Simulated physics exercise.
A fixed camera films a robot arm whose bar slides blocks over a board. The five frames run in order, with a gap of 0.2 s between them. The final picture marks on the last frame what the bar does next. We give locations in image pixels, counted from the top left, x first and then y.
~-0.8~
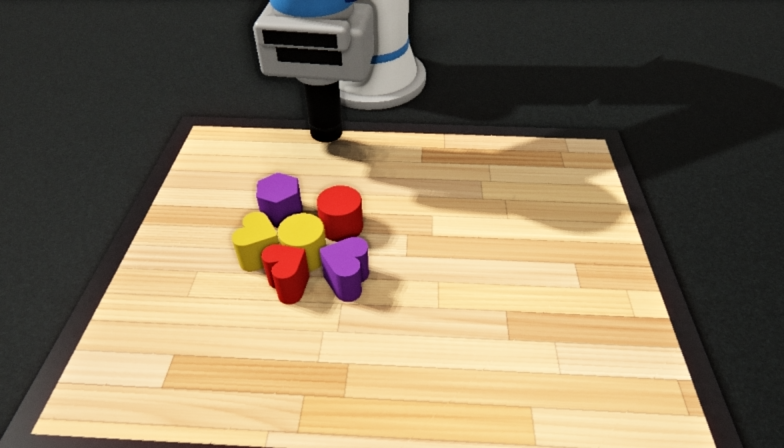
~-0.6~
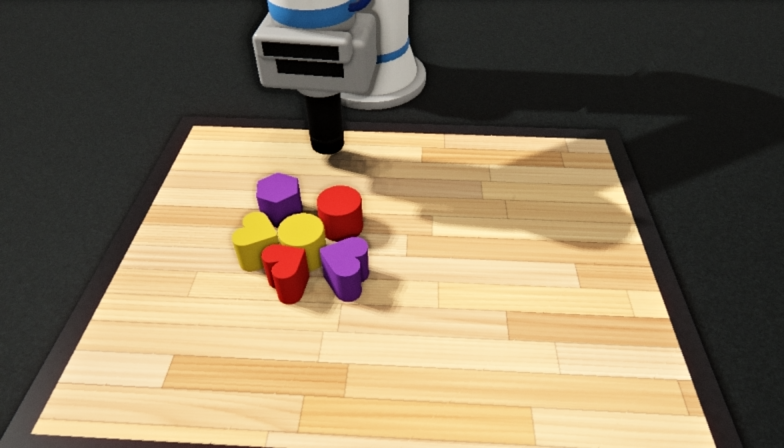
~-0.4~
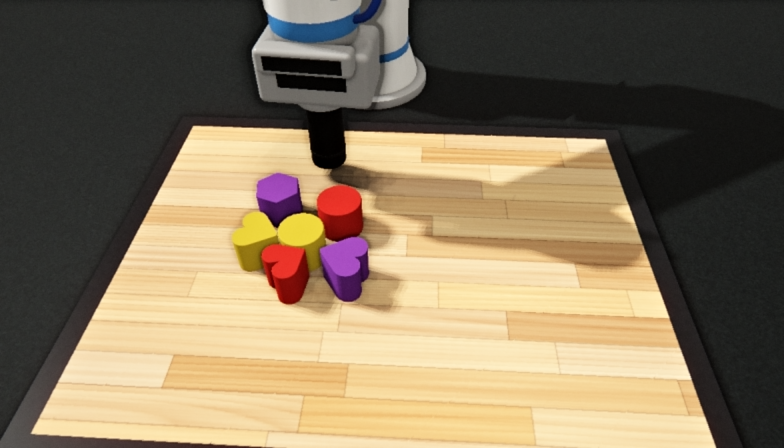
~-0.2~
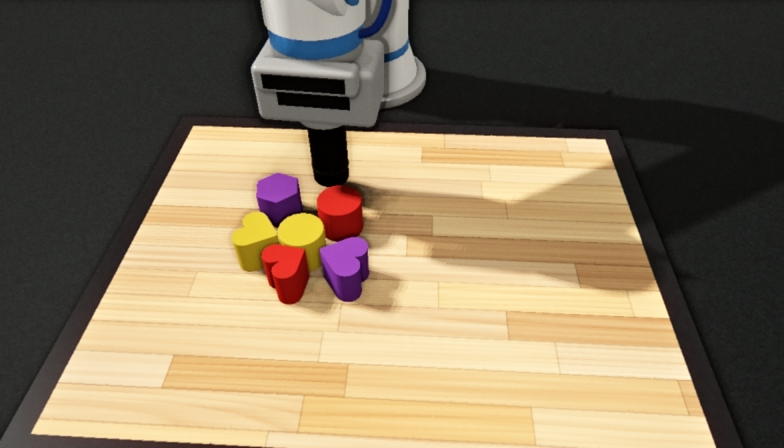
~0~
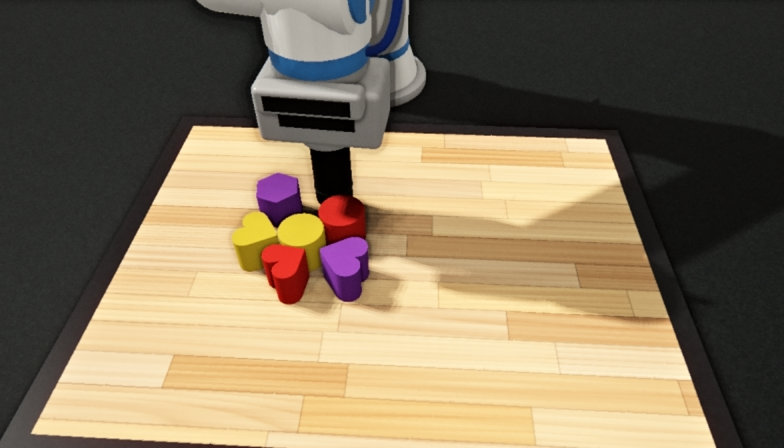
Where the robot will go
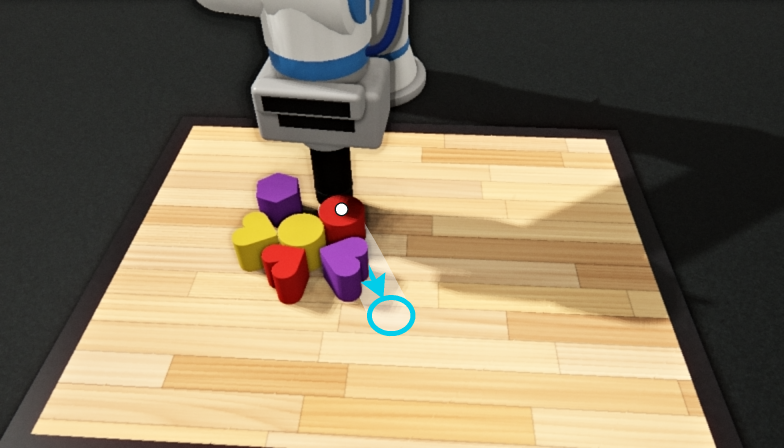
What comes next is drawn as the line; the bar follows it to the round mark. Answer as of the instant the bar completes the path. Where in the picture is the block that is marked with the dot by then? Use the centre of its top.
I predict (407, 329).
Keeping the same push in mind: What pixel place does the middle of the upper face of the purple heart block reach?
At the end it should sit near (342, 304).
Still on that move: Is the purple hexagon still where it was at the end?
Answer: Yes.
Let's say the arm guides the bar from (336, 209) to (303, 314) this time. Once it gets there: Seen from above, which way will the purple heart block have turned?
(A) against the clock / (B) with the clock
B.
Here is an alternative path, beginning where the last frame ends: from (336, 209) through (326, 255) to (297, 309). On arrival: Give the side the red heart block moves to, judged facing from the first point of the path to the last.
Answer: Rightward.
The line goes from (336, 209) directly to (391, 315); the dot is on the red circular block.
The first path, step by step. One third of the way, bar (353, 229); red circular block (363, 244); purple heart block (347, 276), turned 50° clockwise.
Two thirds of the way, bar (371, 265); red circular block (385, 284); purple heart block (342, 303), turned 85° clockwise.
At the end, bar (391, 304); purple hexagon unmoved; yellow circular block unmoved; red circular block (407, 329); purple heart block (342, 304), turned 90° clockwise.
